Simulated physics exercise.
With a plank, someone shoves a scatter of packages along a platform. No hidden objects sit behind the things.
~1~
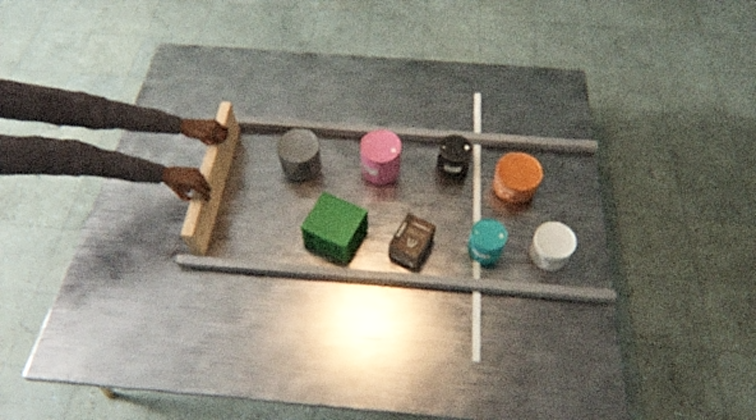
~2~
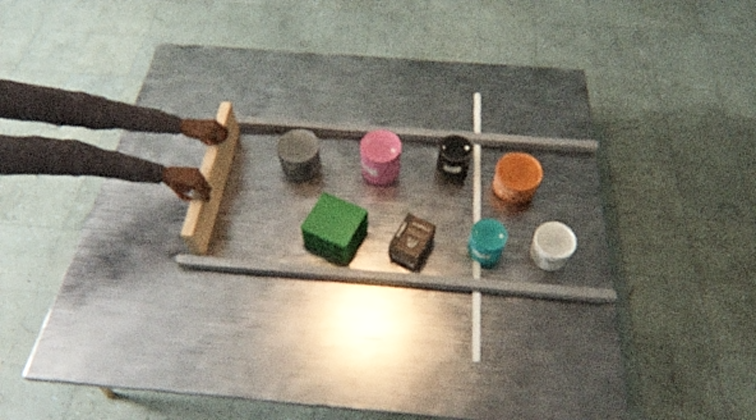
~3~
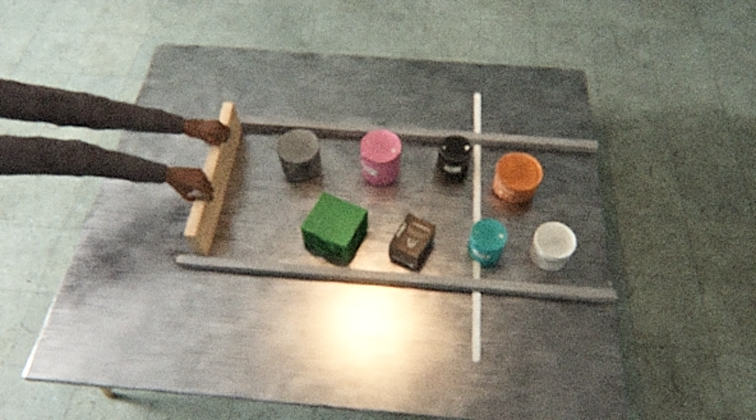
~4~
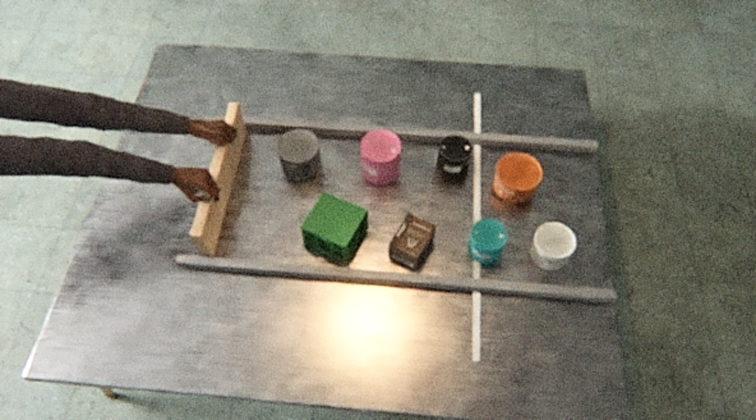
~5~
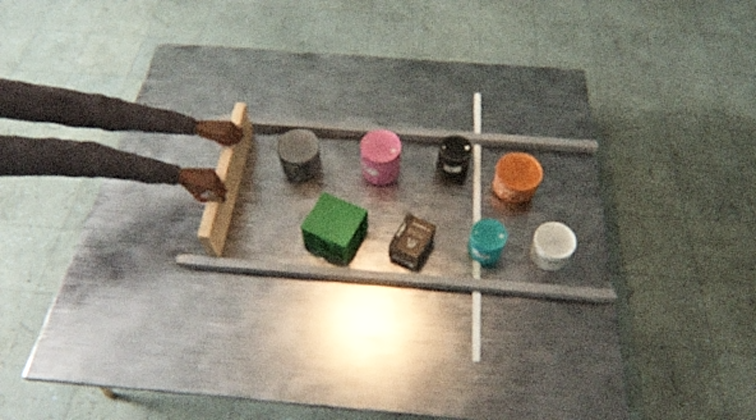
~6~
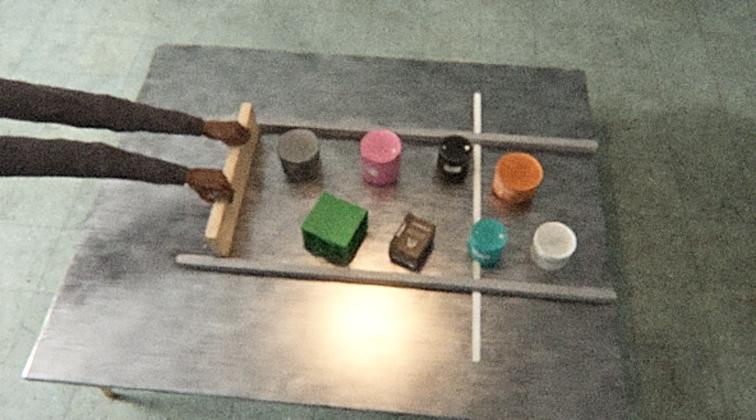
Two hands sliding a wooden plank slightly rightward between rails on a grey table, while the colourful containers ahead stay still.
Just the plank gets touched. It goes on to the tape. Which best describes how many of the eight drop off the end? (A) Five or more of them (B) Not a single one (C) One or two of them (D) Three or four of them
The answer is C.
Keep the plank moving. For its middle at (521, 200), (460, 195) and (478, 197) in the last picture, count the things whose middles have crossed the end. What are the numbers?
Respectively 3, 0 and 1.
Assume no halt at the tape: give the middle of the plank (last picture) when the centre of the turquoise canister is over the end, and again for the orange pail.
Middle: Roughly (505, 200); roughly (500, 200).
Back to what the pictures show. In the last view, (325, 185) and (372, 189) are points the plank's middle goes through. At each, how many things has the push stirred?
The count is 3 at the first point and 5 at the second.
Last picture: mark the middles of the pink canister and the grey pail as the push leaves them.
The pink canister ends up near (542, 177), and the grey pail near (500, 174).
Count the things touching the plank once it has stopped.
The answer is 2.
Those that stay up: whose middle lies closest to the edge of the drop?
The orange pail is the one.
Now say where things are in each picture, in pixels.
The first picture shows white pail (552, 247); orange pail (517, 178); turquoise canister (487, 242); plank (213, 177); tape (477, 209).
The second picture shows orange pail (517, 178); pink canister (381, 158).
The third picture shows turquoise canister (487, 242); grey pail (300, 155).
The fourth picture shows white pail (552, 247); black canister (454, 157).
The fifth picture shows orange pail (517, 178); plank (228, 178).
The sixth picture shows white pail (552, 247); orange pail (517, 178); turquoise canister (487, 242); plank (235, 178); tape (477, 209).
Soon after, none off yet; white pail at rest near (552, 247); orange pail at rest near (517, 178); turquoise canister at rest near (487, 242).
By the end, the number that fall off is one or two; fallen, white pail.
